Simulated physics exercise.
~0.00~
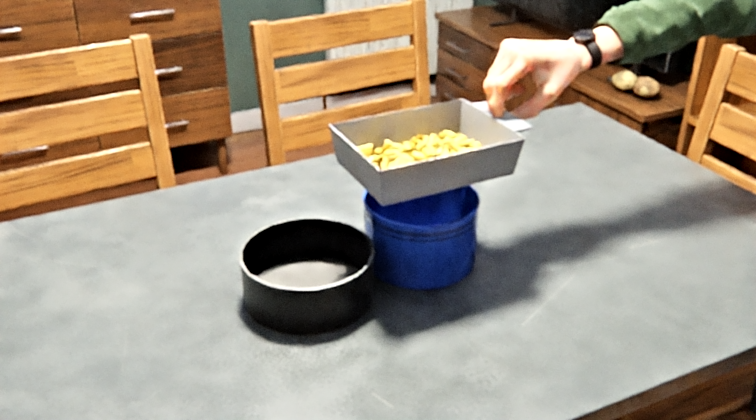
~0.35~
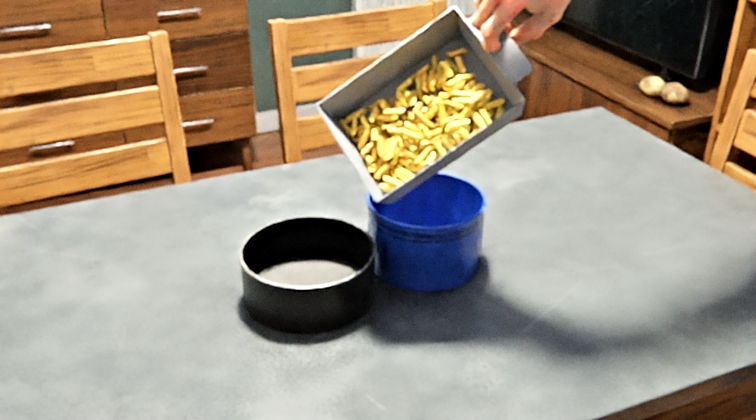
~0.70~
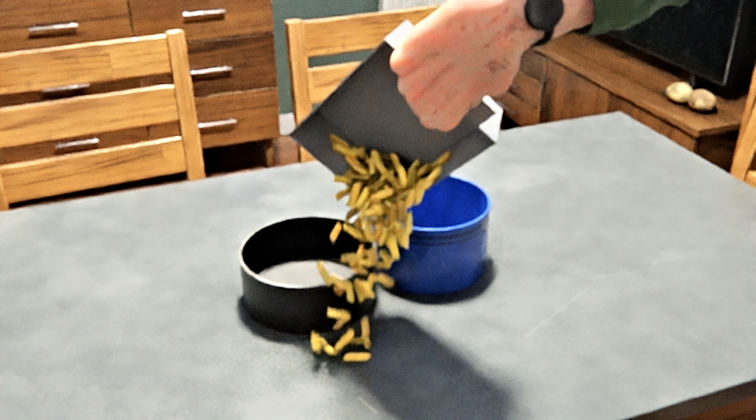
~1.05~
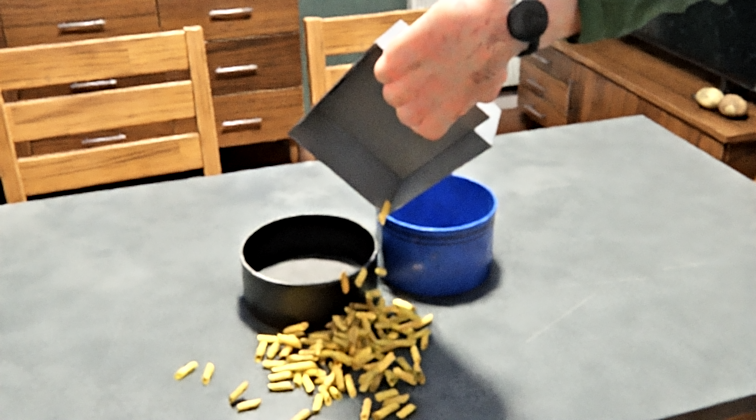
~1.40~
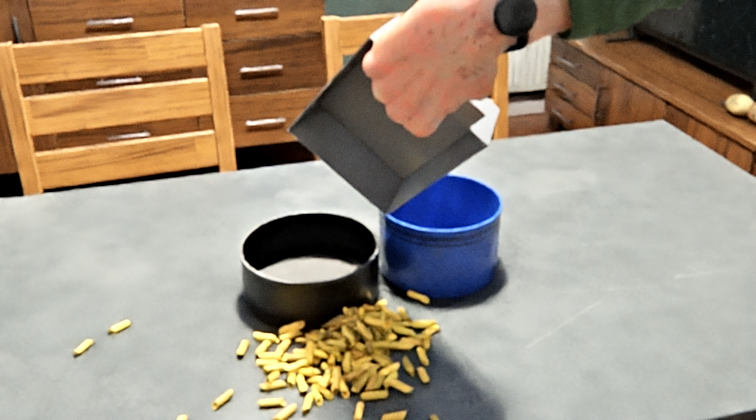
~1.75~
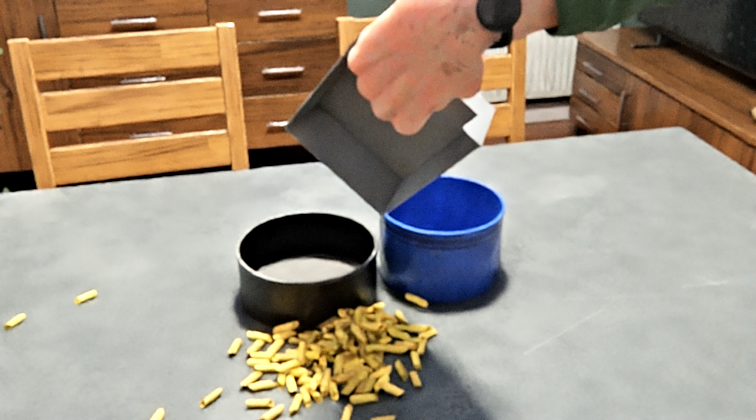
A hand in a green sleeve with a dark watch holds a grey box of dry yellow pasta above a grey table, seen from slightly above, with wooden chairs and drawers behind. A black pot stands on the left and a blue pot beside it on the right. The hand tips the box steeply, and the pasta slides out in a stream in front of the pots. The pieces miss both and heap on the tabletop, a few scattering left. The view drifts slightly sideways, and the emptied box stays tilted over the pots as the pasta lies on the table.
